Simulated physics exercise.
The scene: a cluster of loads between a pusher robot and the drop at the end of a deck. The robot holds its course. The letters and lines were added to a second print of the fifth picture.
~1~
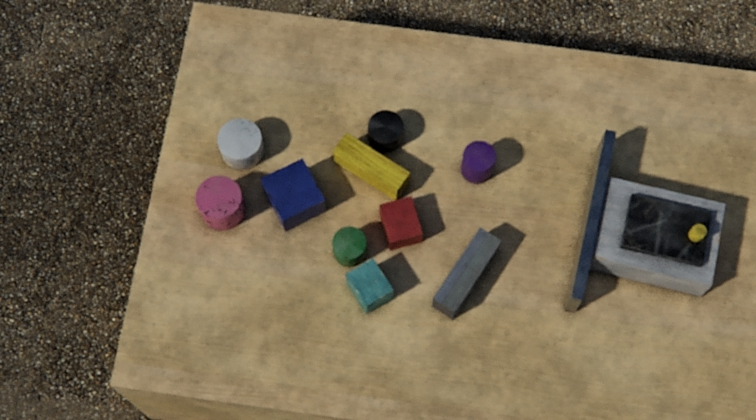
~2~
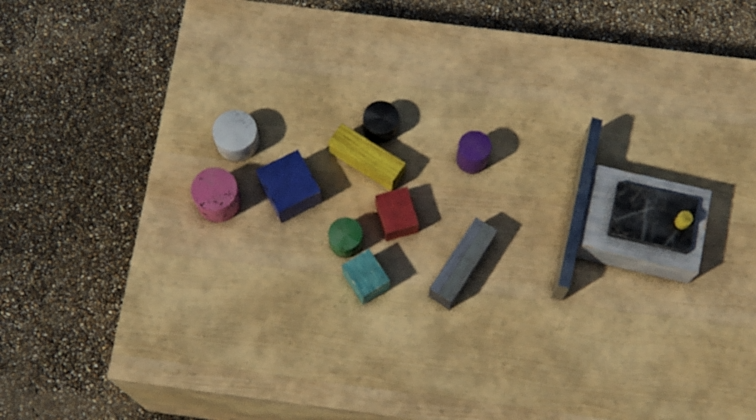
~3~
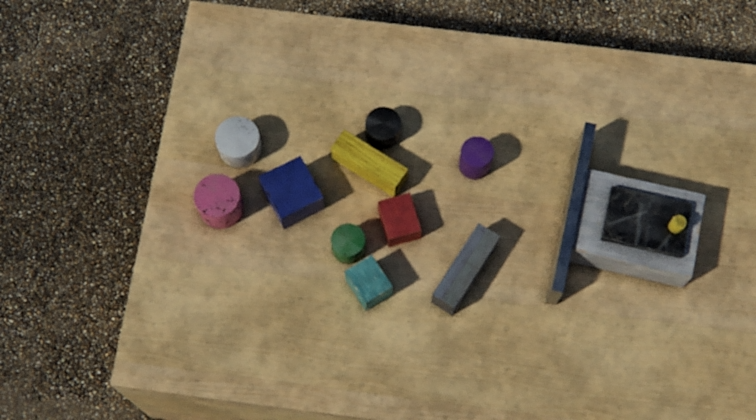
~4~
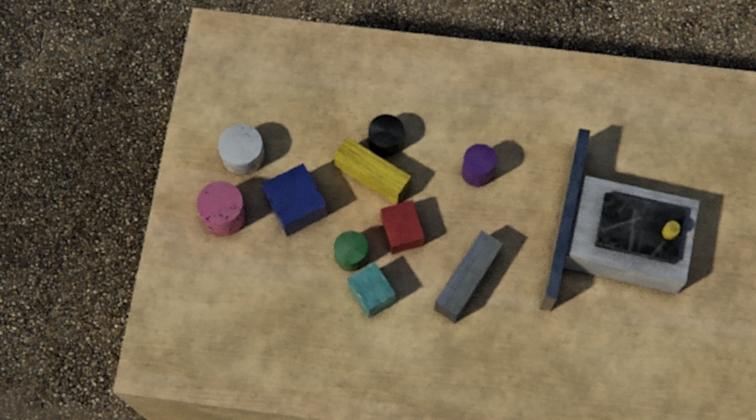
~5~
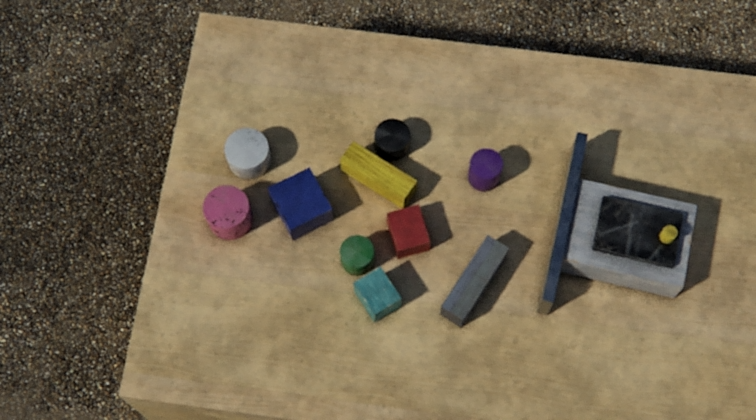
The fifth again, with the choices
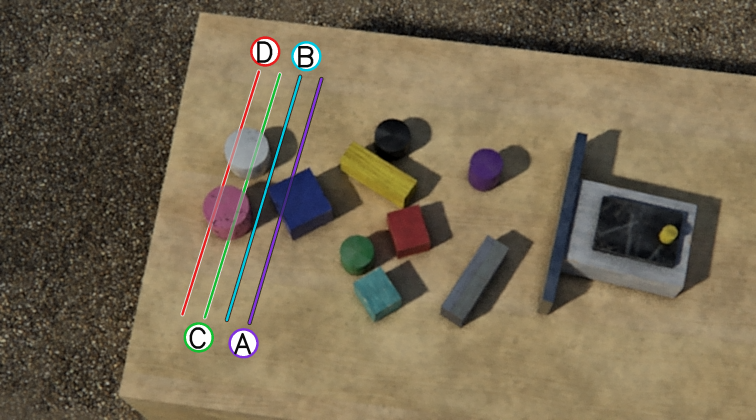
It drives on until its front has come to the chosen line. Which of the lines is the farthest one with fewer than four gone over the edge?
At D, and not beyond.
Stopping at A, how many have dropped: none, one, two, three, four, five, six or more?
In all, none.
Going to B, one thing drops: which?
It is the pink canister.
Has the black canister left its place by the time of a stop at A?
By then, yes.
On the marked copy, A at (287, 196); B at (265, 194); C at (244, 191); D at (222, 188).
Taking D. A third of the way, robot (506, 214); turquoise crate (364, 291); purple canister (430, 159).
Two thirds of the way, robot (381, 199); pink canister (202, 216); white canister (227, 150).
When it is over, robot (284, 187); pink canister over the edge; white canister over the edge; three fallen.
As for the rest, A is within the limit but short; B is within the limit but short; C is within the limit but short.
